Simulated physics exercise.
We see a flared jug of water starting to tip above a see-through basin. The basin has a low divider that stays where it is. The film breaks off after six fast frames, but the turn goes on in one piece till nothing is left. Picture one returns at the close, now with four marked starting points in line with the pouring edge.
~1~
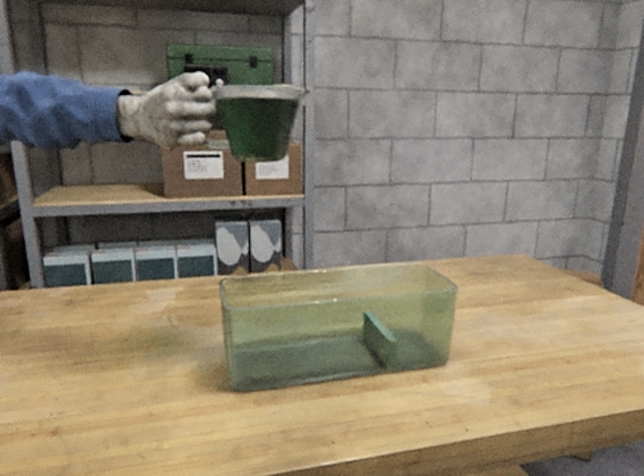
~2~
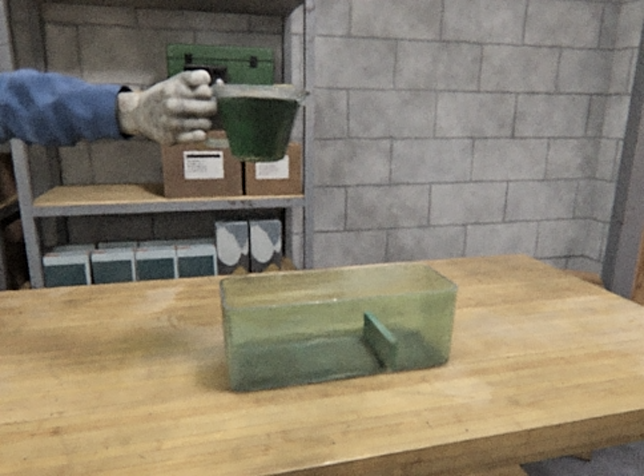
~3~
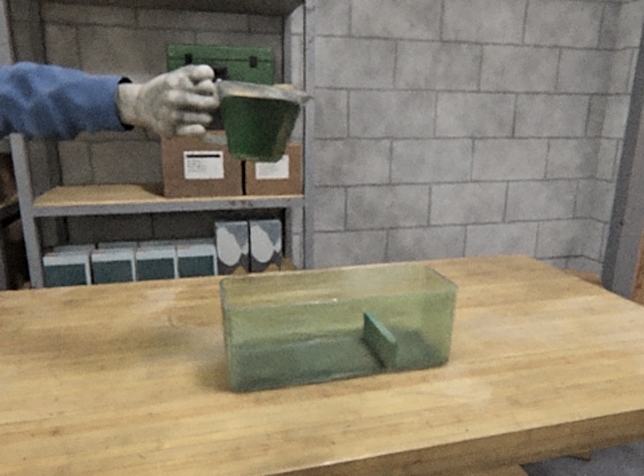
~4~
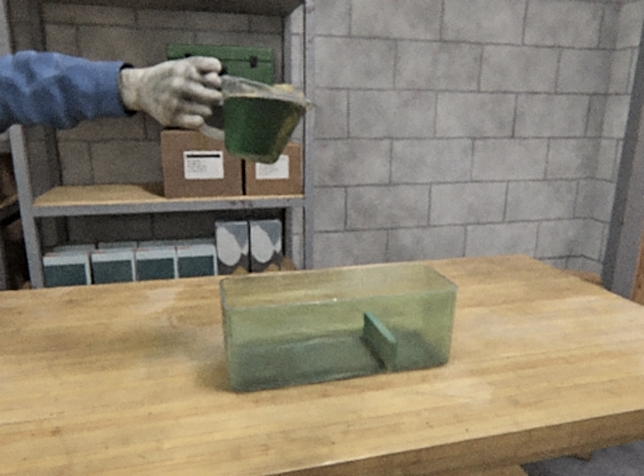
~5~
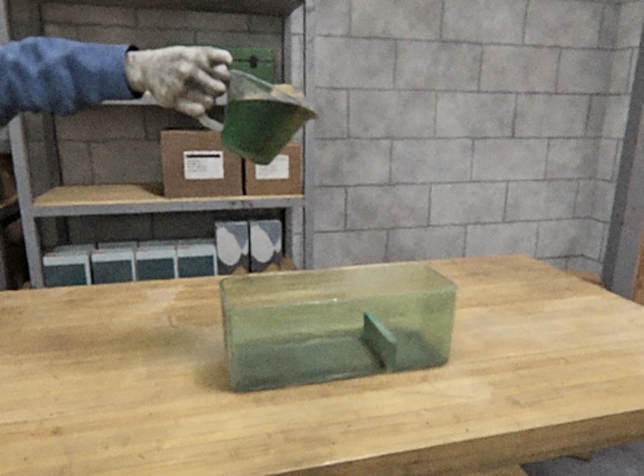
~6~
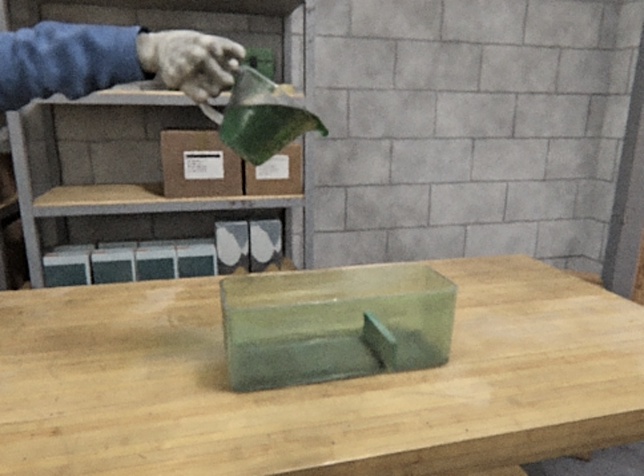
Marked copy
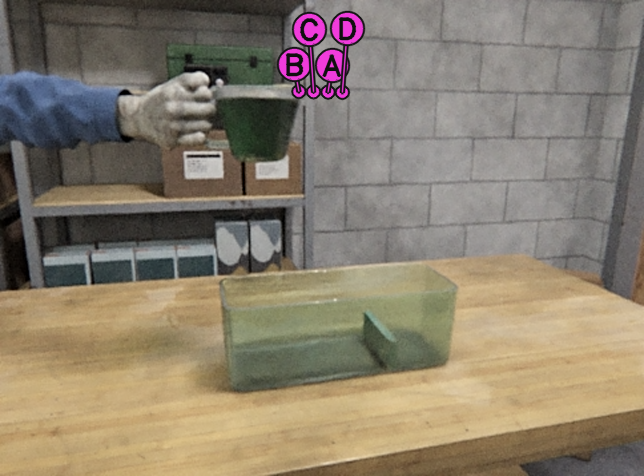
A gloved hand tips a green jug above a clear basin until water crosses its lip.
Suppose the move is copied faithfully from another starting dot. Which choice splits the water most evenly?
Choose D.
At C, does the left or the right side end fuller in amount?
The left one.
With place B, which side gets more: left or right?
The left side.
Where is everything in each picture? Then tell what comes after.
Upright, lip at (308, 91); basin from (230, 389) to (447, 361); top of the wall at (379, 325); nothing has left yet, in the first picture.
Upright, lip at (309, 93); nothing has left yet, in the second picture.
Tipped about 7°, lip at (311, 98); nothing has left yet, in the third picture.
Tipped about 15°, lip at (314, 106); nothing has left yet, in the fourth picture.
Tipped about 25°, lip at (316, 117); nothing has left yet, in the fifth picture.
Tipped about 38°, lip at (316, 129); water is over the lip, down to (322, 134), in the sixth picture.
In magenta, A at (328, 92); B at (298, 91); C at (313, 91); D at (342, 92).
Choosing A, about 71 % ends left of the wall and 24 % right of it; 5 % is lost outside.
Choosing B, about 92 % ends left of the wall and 5 % right of it; 3 % is lost outside.
Choosing C, about 86 % ends left of the wall and 9 % right of it; 5 % is lost outside.
Choosing D, about 49 % ends left of the wall and 48 % right of it; 3 % is lost outside.
